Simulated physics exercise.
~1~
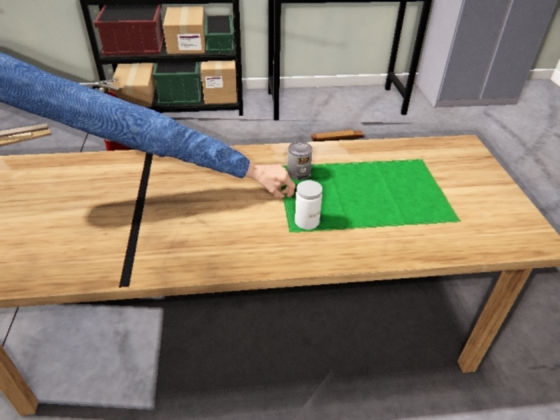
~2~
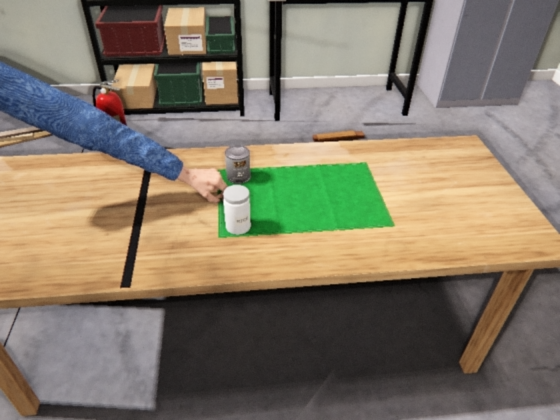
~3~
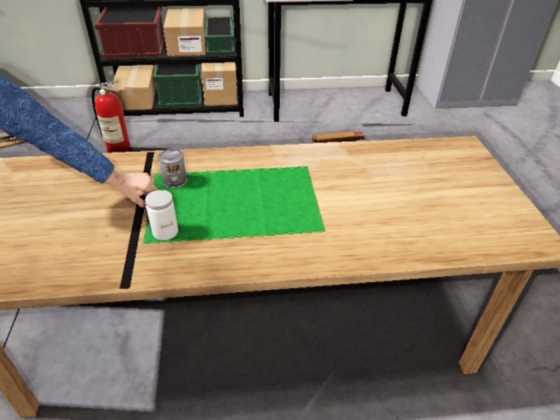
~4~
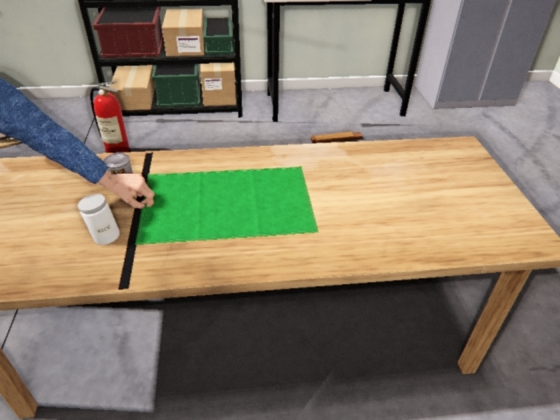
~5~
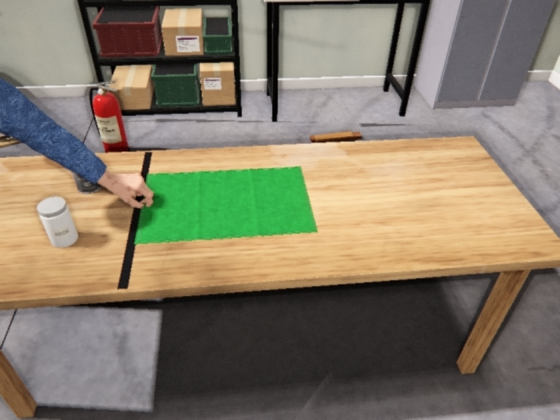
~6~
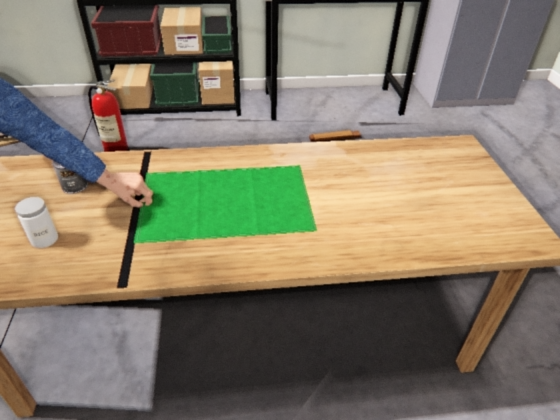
We see a hand drag a green cloth carrying a white jar and a grey tin leftward across a wooden table until it stops at a black tape strip, where both containers slide off the front and continue left, ending upright on the bare wood beyond the tape.
